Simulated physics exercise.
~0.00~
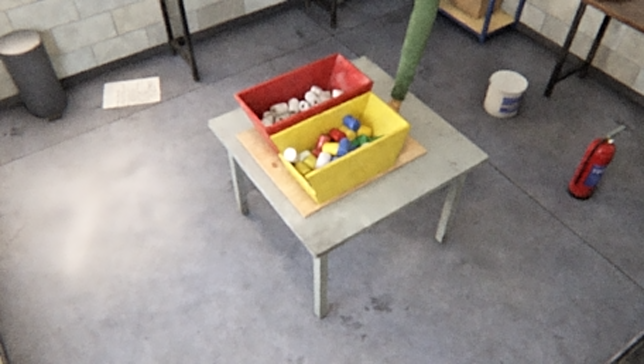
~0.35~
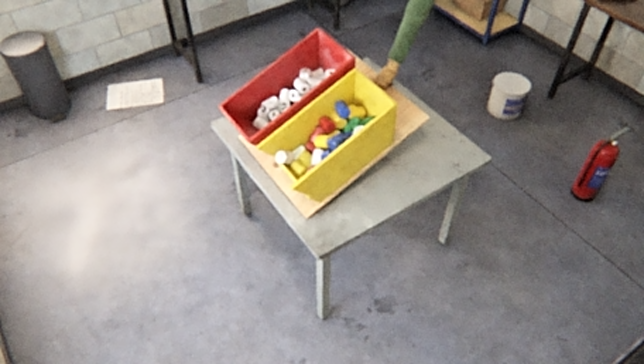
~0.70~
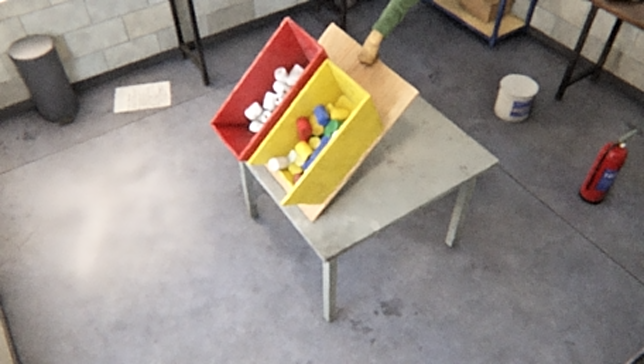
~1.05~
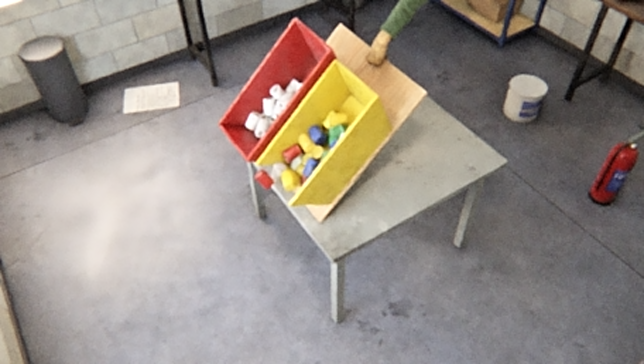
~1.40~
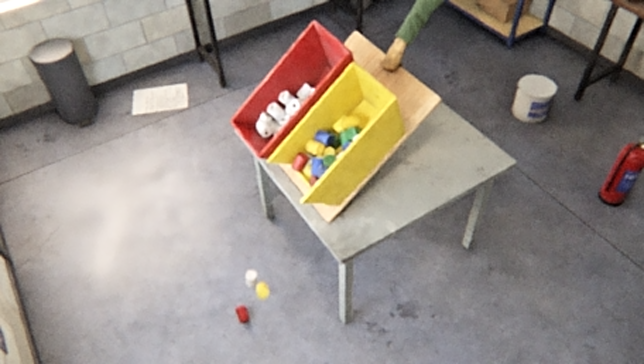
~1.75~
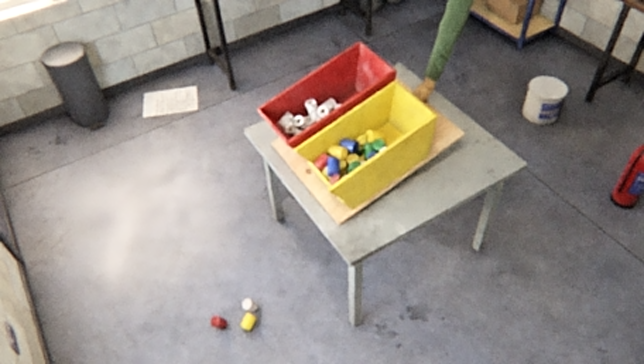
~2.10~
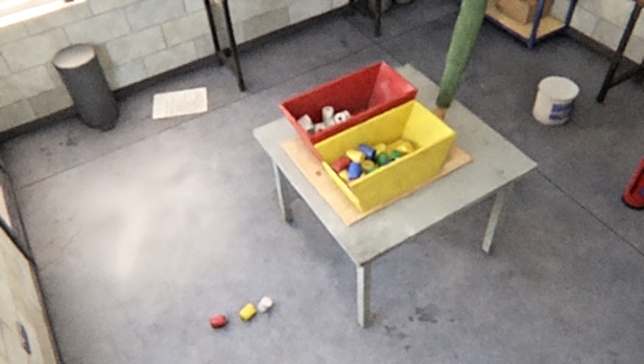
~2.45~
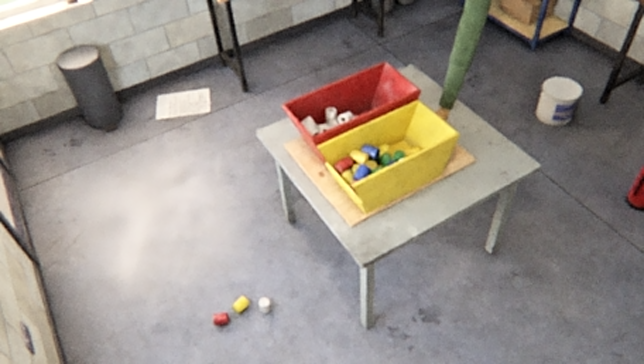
Gloved hand tipping a board with red and yellow bins, three small pieces falling from the yellow one, then lowering it flat.
